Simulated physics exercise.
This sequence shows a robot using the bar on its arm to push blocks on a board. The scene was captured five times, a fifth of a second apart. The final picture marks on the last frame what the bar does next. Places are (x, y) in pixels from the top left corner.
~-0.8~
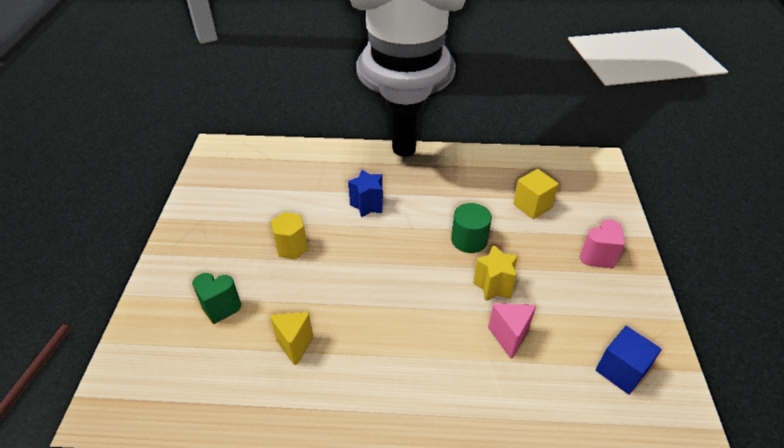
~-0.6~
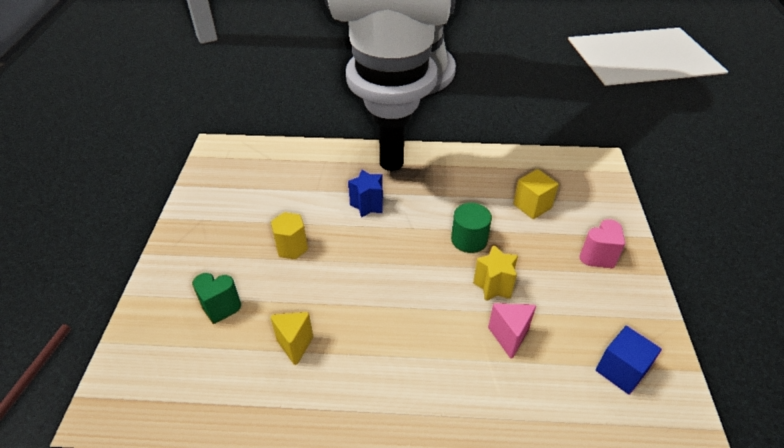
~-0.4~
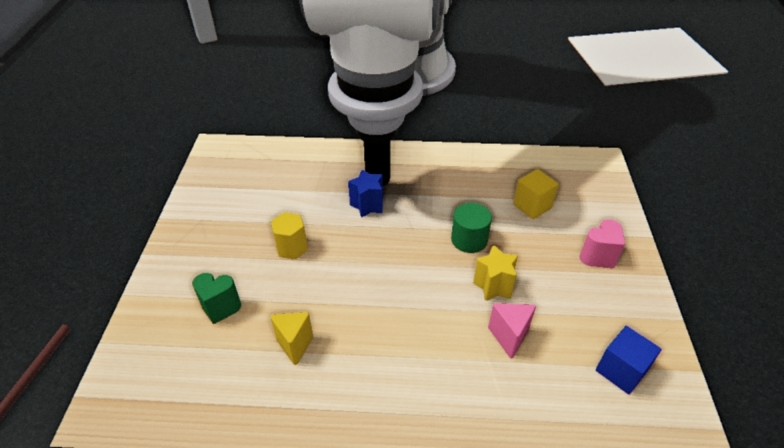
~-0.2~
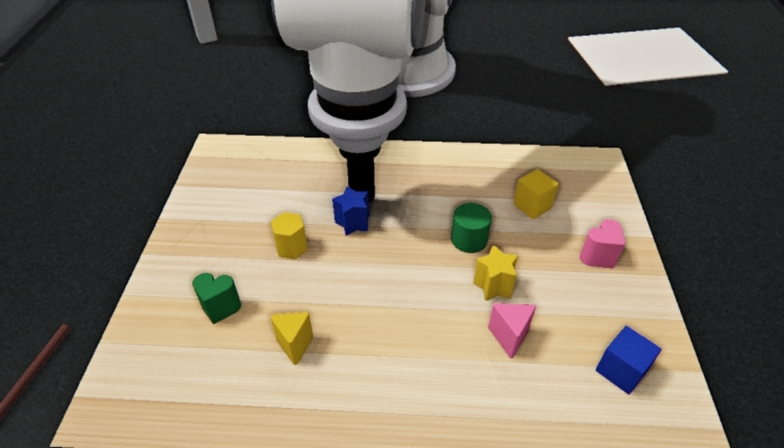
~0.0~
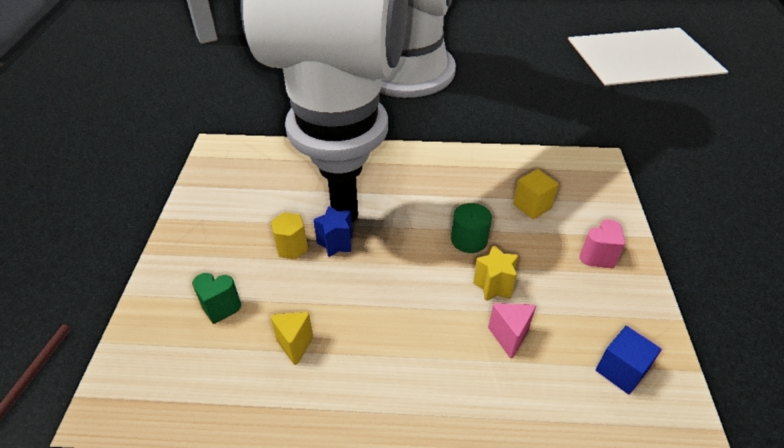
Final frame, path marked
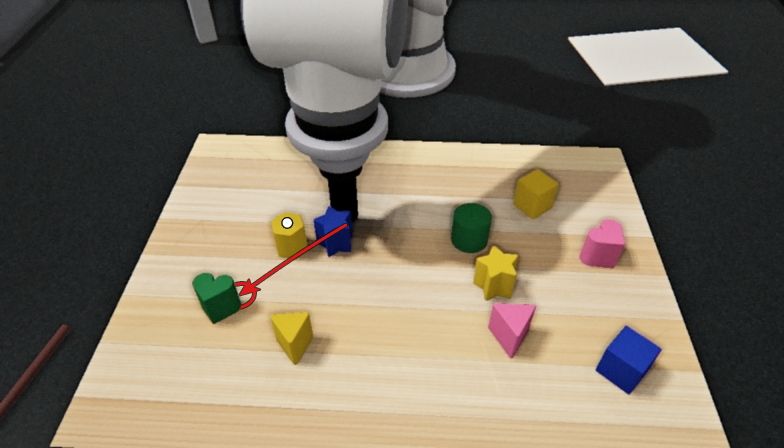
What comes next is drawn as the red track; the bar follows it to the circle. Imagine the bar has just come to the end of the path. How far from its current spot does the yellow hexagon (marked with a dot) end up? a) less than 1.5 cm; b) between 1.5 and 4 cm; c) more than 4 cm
I choose c.
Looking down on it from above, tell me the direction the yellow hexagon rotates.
It goes round the way clock hands do.
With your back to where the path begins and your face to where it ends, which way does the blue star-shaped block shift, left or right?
Heads left.
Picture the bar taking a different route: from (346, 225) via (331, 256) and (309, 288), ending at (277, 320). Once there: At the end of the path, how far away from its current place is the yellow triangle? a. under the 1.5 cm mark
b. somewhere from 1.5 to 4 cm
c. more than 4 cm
b (somewhere from 1.5 to 4 cm)
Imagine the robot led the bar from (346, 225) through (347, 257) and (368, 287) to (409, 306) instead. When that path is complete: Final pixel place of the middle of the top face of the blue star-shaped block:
At the end it should sit near (320, 253).
Drawn move, from (346, 225) through (294, 257) to (239, 295); the dot is on the yellow hexagon.
On the path given first. One third of the way, bar (310, 236); yellow hexagon (278, 226); blue star-shaped block (314, 241), turned 35° anticlockwise.
Two thirds of the way, bar (274, 260); yellow hexagon (241, 237), turned 65° clockwise; blue star-shaped block (308, 248), turned 75° anticlockwise.
At the end, bar (236, 286); green heart-shaped block (201, 290); yellow hexagon (232, 241), turned 110° clockwise; yellow triangle still; blue star-shaped block (308, 248), turned 75° anticlockwise.
